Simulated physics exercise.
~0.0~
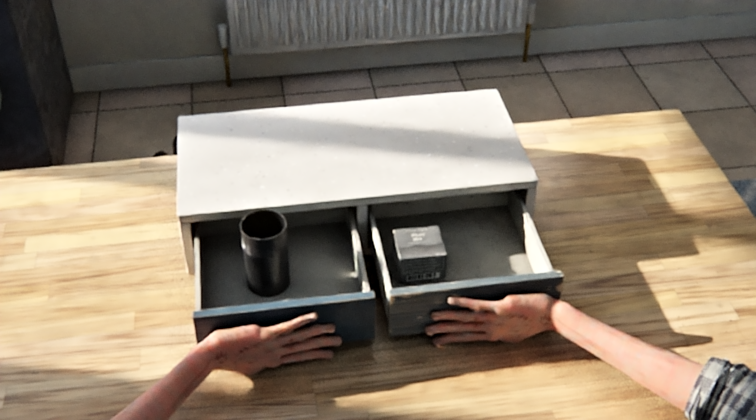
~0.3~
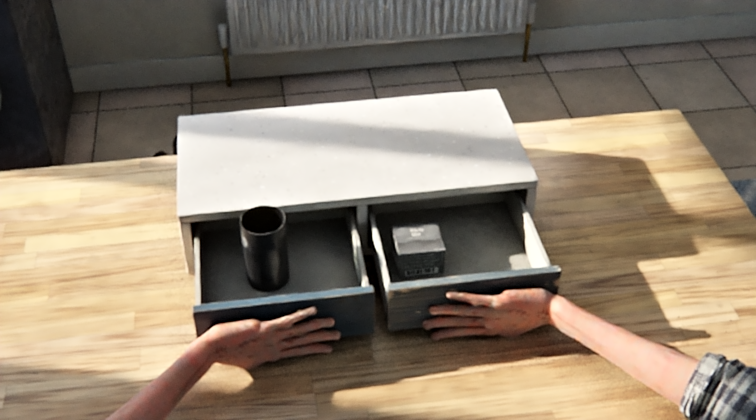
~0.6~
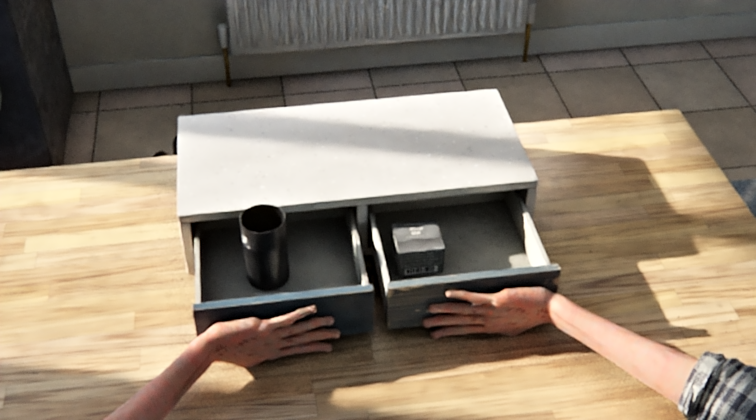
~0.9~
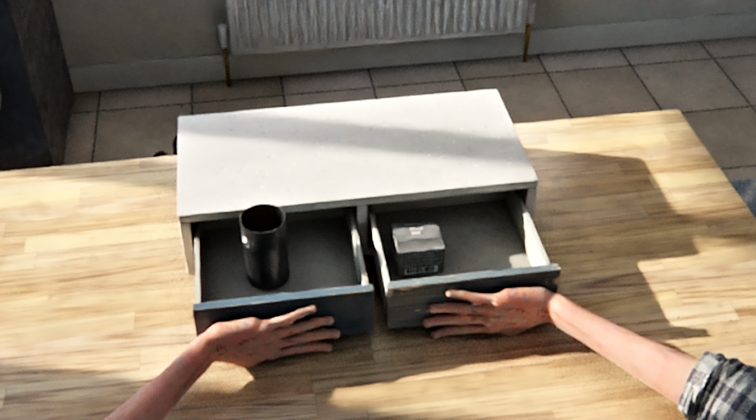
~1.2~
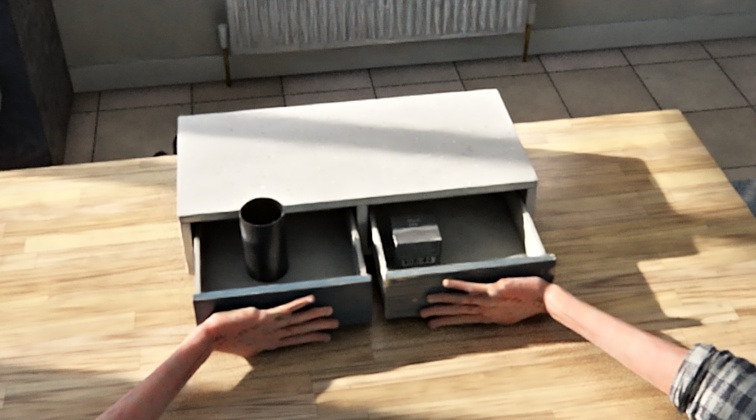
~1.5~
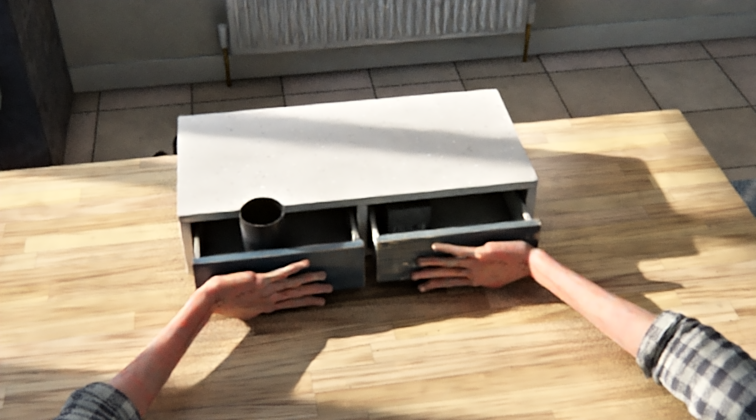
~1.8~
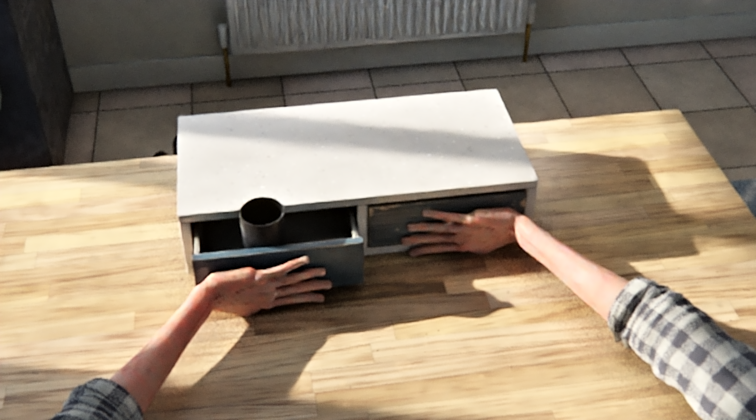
Two hands push both drawers inward; the right closes while the left stays ajar.
